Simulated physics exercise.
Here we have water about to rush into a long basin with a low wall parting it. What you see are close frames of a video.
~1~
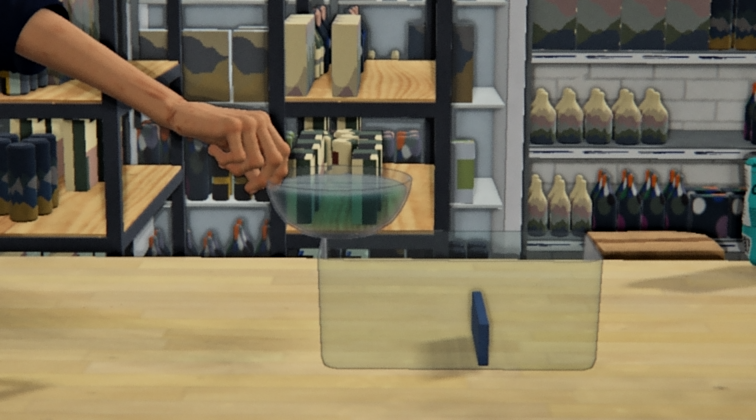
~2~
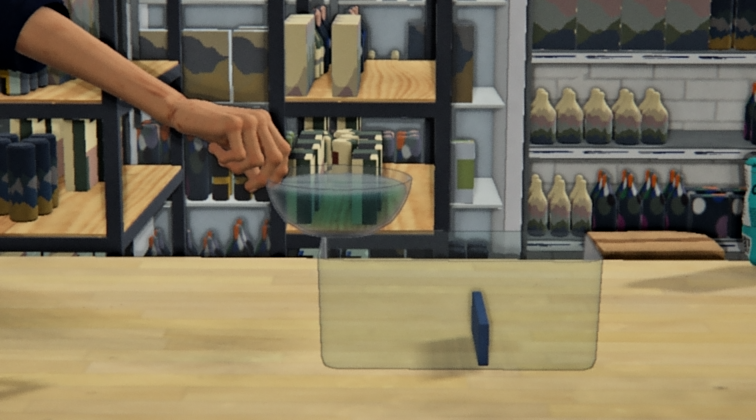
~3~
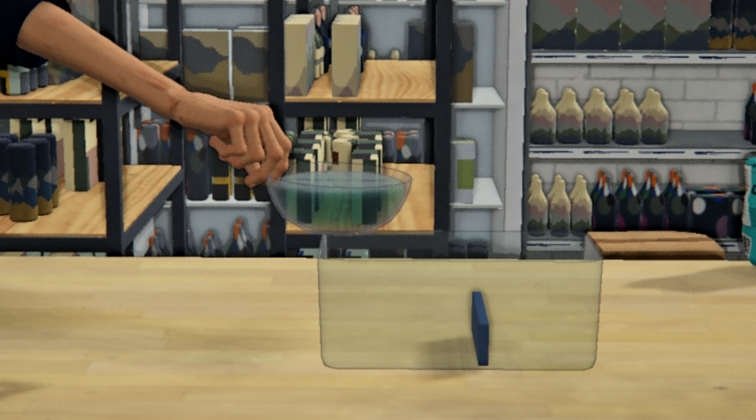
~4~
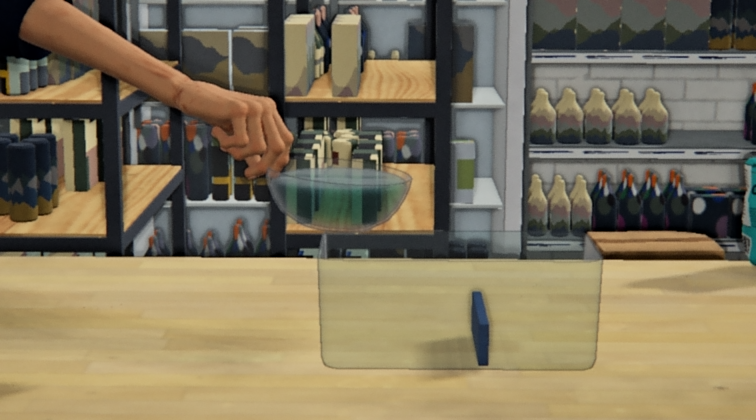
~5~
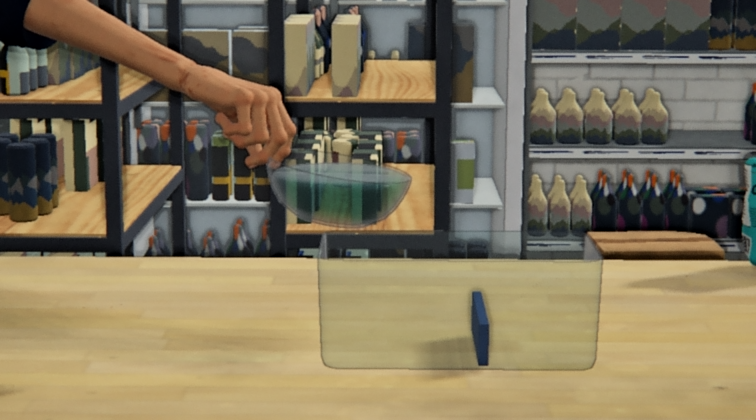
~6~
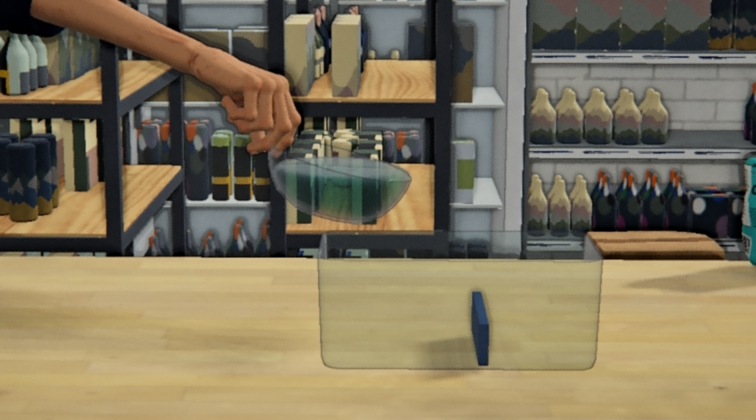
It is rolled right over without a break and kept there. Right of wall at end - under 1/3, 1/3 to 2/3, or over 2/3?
Higher than two thirds.
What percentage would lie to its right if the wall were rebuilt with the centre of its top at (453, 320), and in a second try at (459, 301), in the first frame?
In order, near 85 and 90 in a hundred.
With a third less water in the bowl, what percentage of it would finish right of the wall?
Roughly 70 in a hundred.
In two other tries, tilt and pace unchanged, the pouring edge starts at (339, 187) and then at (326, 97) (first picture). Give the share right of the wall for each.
Roughly 5 % and 5 %.
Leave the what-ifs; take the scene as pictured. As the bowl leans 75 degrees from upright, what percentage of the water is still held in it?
It works out to close to 20 percent.
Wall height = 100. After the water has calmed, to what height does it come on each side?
10 per cent for the left part, 70 for the right.
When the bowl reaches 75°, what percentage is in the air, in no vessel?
Around 40 in a hundred, more or less.
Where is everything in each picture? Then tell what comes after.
It leans 0°; its right rim is at (411, 180); the water meets the walls at (270, 184) and (408, 185); the long basin's rim runs from (321, 246) to (594, 248); the wall's top is at (480, 309), in the first frame.
It leans 1°; its right rim is at (411, 180); the water meets the walls at (271, 184) and (408, 185), in the second frame.
It leans 2°; its right rim is at (411, 180); the water meets the walls at (271, 182) and (408, 184), in the third frame.
It leans 5°; its right rim is at (411, 180); the water meets the walls at (271, 178) and (408, 181), in the fourth frame.
It leans 9°; its right rim is at (411, 180); the water meets the walls at (272, 172) and (409, 176), in the fifth frame.
It leans 15°; its right rim is at (410, 180); the water meets the walls at (275, 165) and (410, 175); 2 per cent is over the edge, in the sixth frame.
A moment on, the bowl is tipped on its side and 22 per cent is still to pour, 15 is left of the wall and 25 right of it.
Next, the bowl is tipped right over and 0 per cent is still to pour, 23 is left of the wall and 76 right of it.
Then the bowl is tipped right over and 0 per cent is still to pour, 23 is left of the wall and 76 right of it.
Later the bowl is tipped right over and 0 per cent is still to pour, 23 is left of the wall and 76 right of it.
Finally, 23 per cent lies left of the wall, 76 right of it and 1 outside.
